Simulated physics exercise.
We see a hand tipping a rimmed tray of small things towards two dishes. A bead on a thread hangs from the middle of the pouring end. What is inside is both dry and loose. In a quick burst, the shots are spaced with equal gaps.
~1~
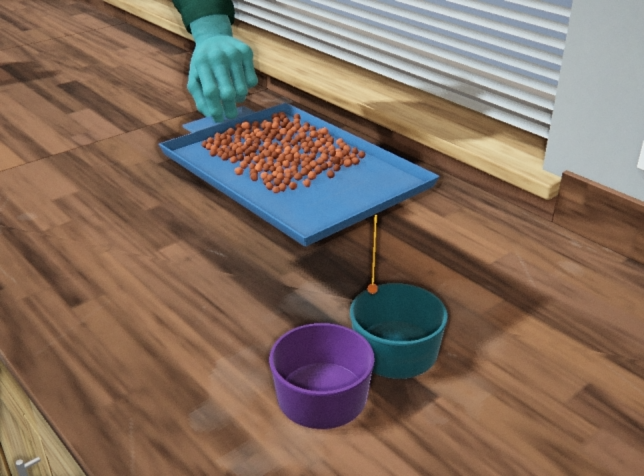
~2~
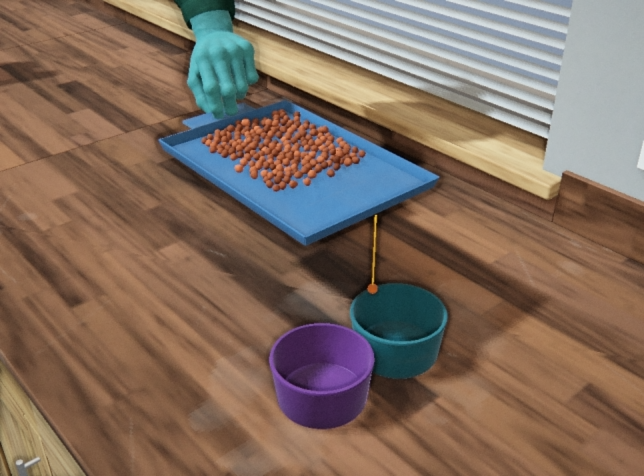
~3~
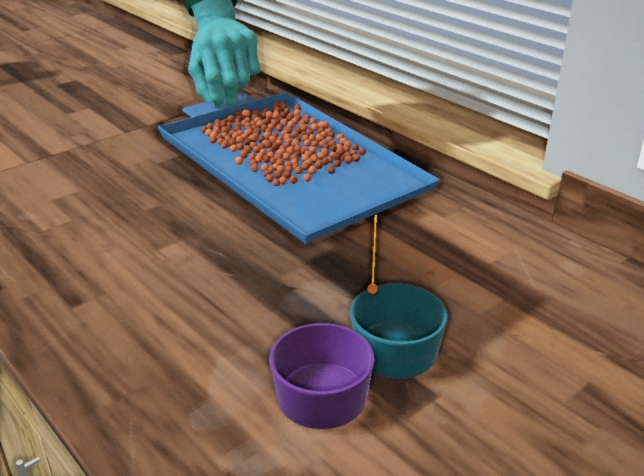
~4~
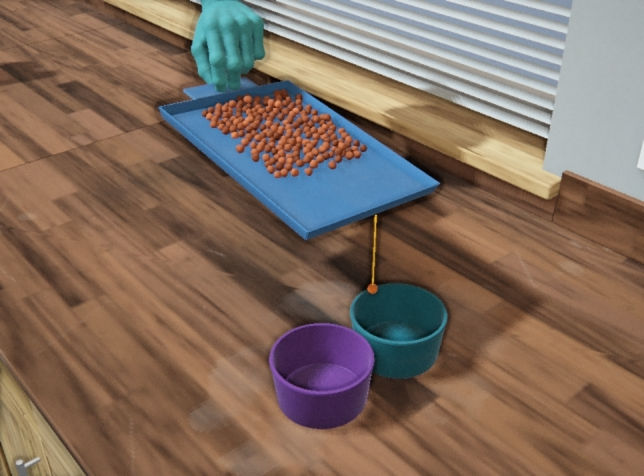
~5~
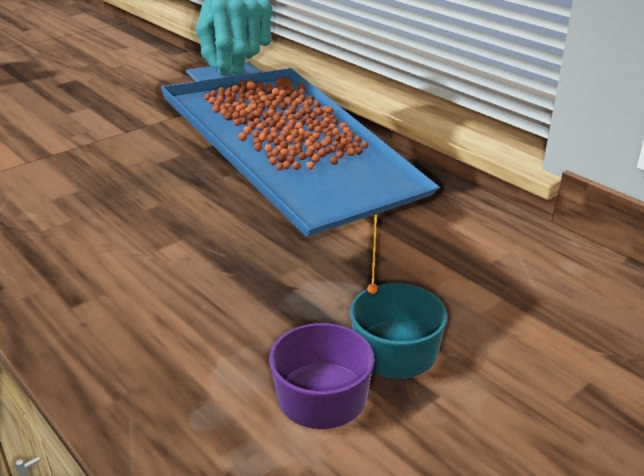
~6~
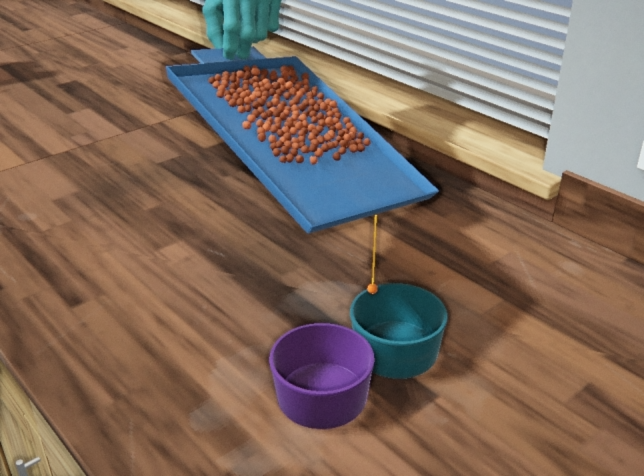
A teal-gloved hand raising the back of a blue tray of clay pellets, its pouring end slanting toward the right corner.
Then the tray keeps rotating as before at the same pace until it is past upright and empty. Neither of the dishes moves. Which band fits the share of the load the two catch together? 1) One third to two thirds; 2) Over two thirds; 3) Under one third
Answer: 3.
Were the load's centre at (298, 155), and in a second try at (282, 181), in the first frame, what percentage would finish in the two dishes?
First some 20, then 30 per cent.
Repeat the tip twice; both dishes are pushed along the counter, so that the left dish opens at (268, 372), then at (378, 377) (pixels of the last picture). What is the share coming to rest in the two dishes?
Around 0 and then 10 per cent.
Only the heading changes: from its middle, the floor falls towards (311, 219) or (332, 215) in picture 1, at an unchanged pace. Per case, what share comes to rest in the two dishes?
Shares, approx.: 80 %, then 80 %.
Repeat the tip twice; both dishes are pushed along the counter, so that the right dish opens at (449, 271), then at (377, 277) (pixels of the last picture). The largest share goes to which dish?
For the first try I'd say the dish over on the right, and for the second, the dish over on the right.
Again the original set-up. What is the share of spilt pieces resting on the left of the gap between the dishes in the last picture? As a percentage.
It comes out at roughly 0 percent.
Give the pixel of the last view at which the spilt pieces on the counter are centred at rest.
Those pieces end up centred close to (449, 309).
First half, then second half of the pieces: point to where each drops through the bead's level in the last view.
I'd put it at roughly (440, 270), and after that at roughly (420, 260).
Soon after the last picture, tray tipped steeply; most on the tray; a stray few outside both; about a quarter in the air.
A little later, tray tipped past a quarter turn; a small part on the tray; a small part in the right dish; about two thirds outside both; a small part in the air.
Later still, tray tipped past a quarter turn; about a quarter in the right dish; most outside both.
At rest, tray tipped past a quarter turn; none in the left dish; about a quarter in the right dish; most outside both.
